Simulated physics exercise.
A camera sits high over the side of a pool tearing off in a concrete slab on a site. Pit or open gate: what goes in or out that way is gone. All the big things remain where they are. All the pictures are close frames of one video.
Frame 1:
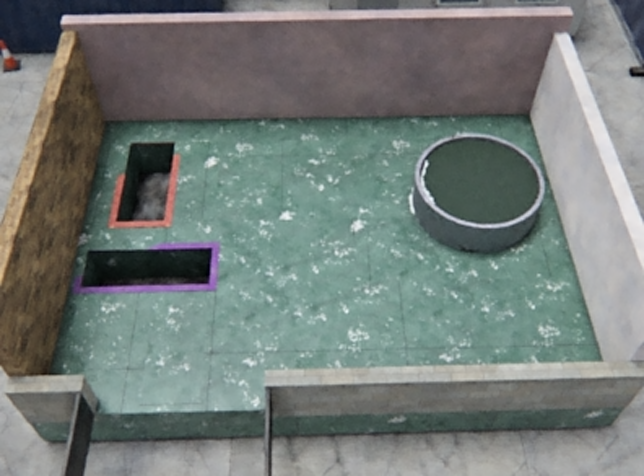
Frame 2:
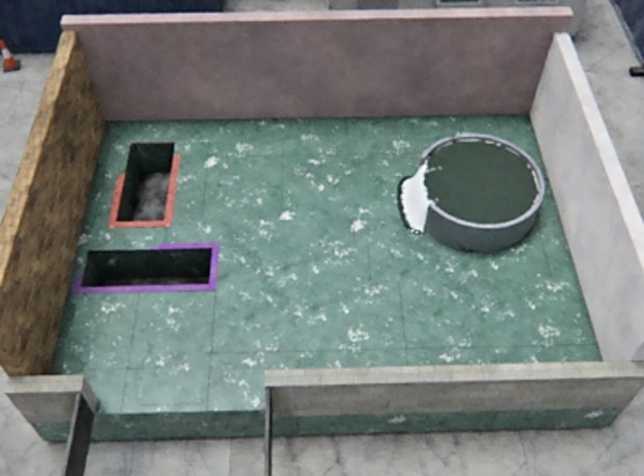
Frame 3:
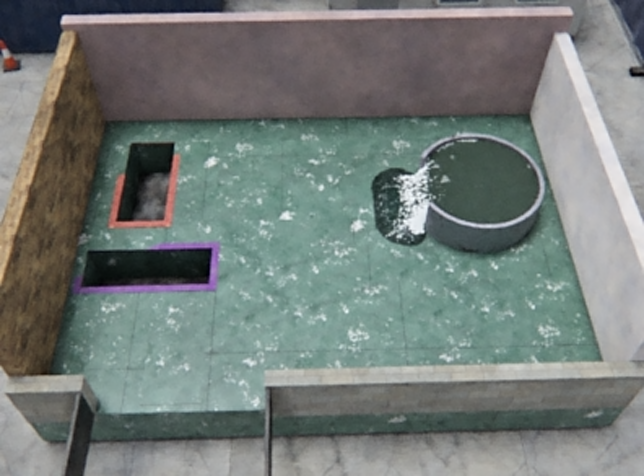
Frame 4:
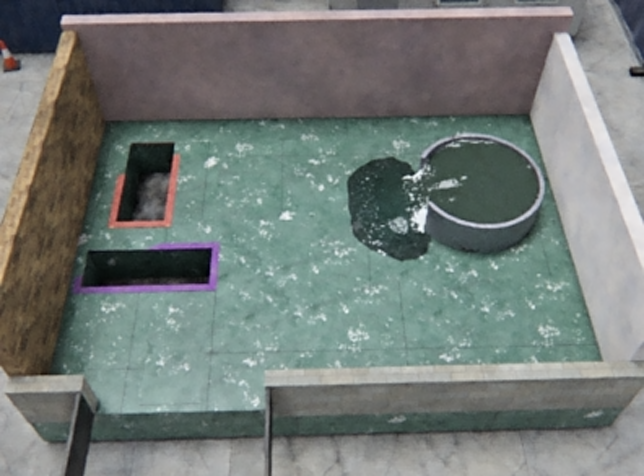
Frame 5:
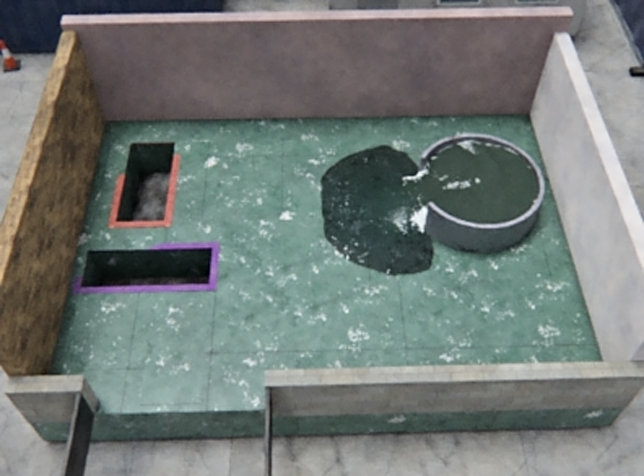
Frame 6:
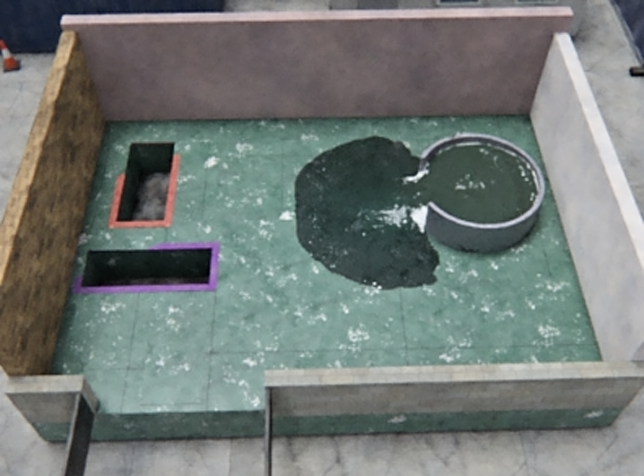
On a walled green slab with two rectangular pits at left and a gap in the near wall, a round pool of dark water sits at right. Its left side opens and white, foaming water bursts out, then spreads leftward across the floor in a widening dark sheet, reaching around the middle.
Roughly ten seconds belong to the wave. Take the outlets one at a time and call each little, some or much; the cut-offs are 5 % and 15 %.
In order: The gate catches some; the red pit catches much; the purple pit catches much.
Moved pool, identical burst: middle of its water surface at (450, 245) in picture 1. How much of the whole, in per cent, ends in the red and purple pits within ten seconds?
Red about 20 %, purple about 25 %.
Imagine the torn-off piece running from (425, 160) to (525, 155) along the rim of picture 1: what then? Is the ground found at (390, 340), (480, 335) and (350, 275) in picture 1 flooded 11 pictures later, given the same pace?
In the order asked: Out of reach, out of reach, out of reach.
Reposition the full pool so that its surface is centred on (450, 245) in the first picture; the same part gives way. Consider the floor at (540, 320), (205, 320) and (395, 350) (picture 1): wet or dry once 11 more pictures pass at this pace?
Unflooded - soaked - unflooded.
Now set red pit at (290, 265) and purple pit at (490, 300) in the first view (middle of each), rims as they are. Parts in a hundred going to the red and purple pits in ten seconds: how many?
Red share 35%, purple share 0%.
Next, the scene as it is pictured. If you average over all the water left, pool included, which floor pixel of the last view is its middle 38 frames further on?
Centre: Close to (331, 219).
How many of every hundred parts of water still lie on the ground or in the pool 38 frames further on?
I'd say around 60 per cent.
A moment on, water covers 30 % of the floor; the gate 0 %, the red pit 0 %, the purple pit 0 %.
Next, water covers 45 % of the floor; the gate 0 %, the red pit 2 %, the purple pit 3 %.
Then, water covers 60 % of the floor; the gate 2 %, the red pit 10 %, the purple pit 7 %.
Later, water covers 60 % of the floor; the gate 6 %, the red pit 21 %, the purple pit 13 %.
In the end, water covers 55 % of the floor; the gate 11 %, the red pit 30 %, the purple pit 19 %.
